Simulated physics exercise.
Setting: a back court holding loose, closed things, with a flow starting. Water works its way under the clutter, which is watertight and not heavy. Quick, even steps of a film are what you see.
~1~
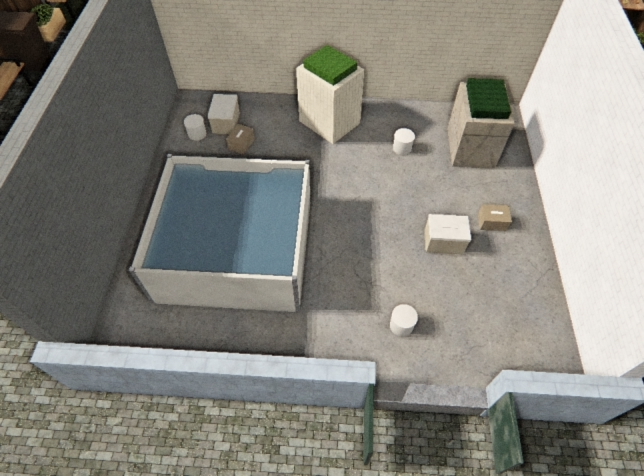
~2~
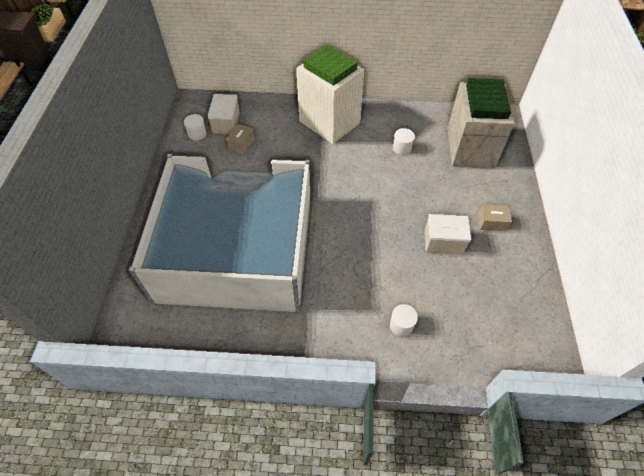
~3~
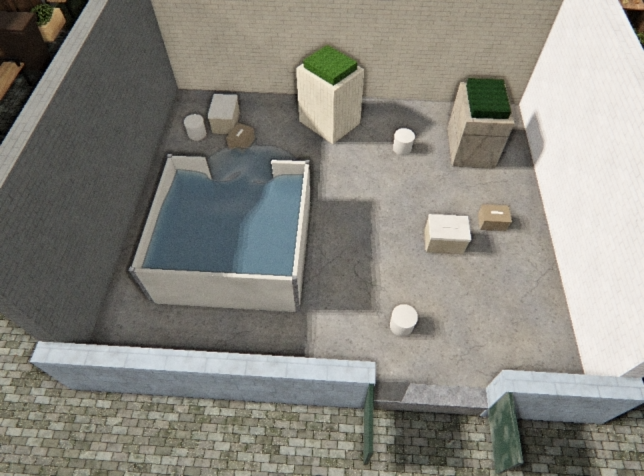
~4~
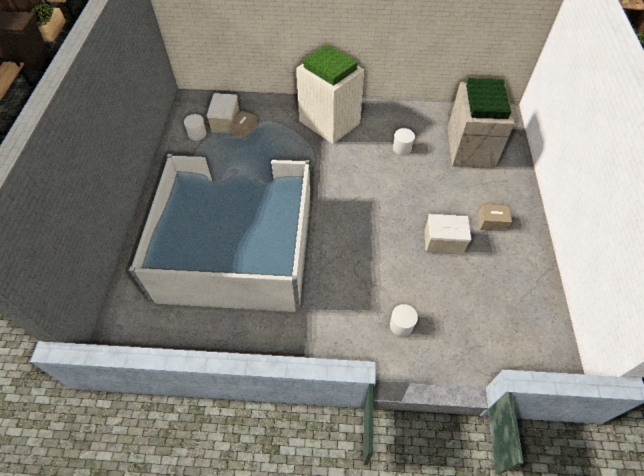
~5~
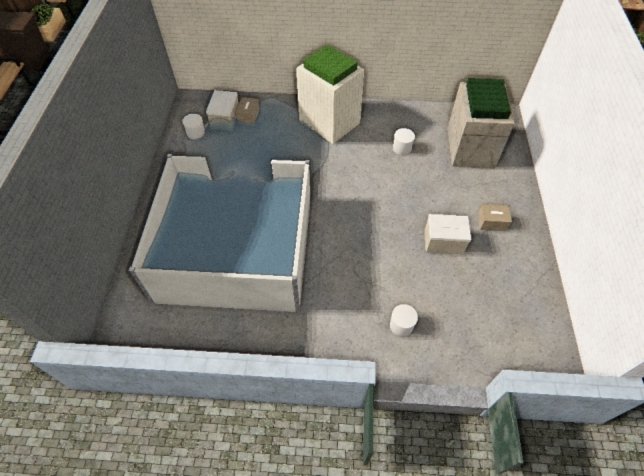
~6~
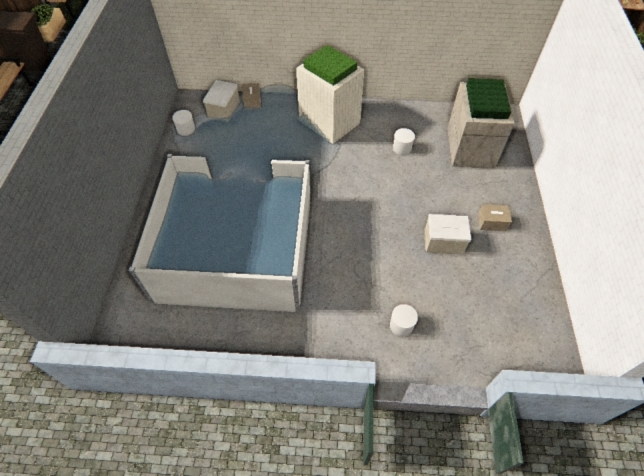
In a walled courtyard, water poured through a gap in the back of a raised pool and spread across the paving, pushing a small brown box, then a pale one and a white cylinder, toward the back wall.
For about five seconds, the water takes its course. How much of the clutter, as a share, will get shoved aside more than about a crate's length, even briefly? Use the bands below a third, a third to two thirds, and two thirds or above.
It falls two thirds or above.
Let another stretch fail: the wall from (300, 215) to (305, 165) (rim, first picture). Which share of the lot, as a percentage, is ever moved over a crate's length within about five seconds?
Around 60 in a hundred.
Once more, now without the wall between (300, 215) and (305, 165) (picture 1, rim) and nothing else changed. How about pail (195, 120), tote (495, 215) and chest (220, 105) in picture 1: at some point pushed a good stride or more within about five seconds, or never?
As listed: Short of that, shifted that much, not that far.
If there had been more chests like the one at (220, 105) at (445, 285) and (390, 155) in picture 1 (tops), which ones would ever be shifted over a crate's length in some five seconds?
Well, one then the other: Not carried that far, carried that far.
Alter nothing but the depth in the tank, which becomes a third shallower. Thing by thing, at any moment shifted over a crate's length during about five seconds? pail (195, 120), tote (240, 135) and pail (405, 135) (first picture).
Well, in sequence: Carried that far, carried that far, carried that far.
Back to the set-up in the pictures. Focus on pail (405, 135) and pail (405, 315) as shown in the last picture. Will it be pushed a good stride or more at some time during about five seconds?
One by one, first passed the mark, second never cleared it.
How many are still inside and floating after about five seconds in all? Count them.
By my tally, 3.
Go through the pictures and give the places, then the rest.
The first picture shows a tote at (240, 134), on the bottom; a chest at (222, 105), on the bottom; 0 of 7 have shifted.
The second picture shows a tote at (240, 134) rests on the ground; a chest at (222, 105) rests on the ground; 0 of 7 have shifted.
The third picture shows a tote at (240, 133), on the bottom; a chest at (222, 105), on the bottom; 0 of 7 have shifted.
The fourth picture shows a tote at (243, 121) rests on the ground, close to its start; a chest at (222, 105), on the bottom; 1 of 7 have shifted.
The fifth picture shows a tote at (247, 106) rests on the ground, a stride from its start; a chest at (222, 102) rests on the ground, close to its start; 2 of 7 have shifted.
The sixth picture shows a tote at (251, 91) floats, a stride from its start; a chest at (220, 92) rests on the ground, a stride from its start; 3 of 7 have shifted.
A moment on, 3 of 7 are well off their spots; 3 afloat.
Next, 4 of 7 are well off their spots; 3 afloat.
Later, 4 of 7 are well off their spots; 4 afloat.
In the end, 5 of 7 are well off their spots, and 5 have been at some point; 3 afloat.
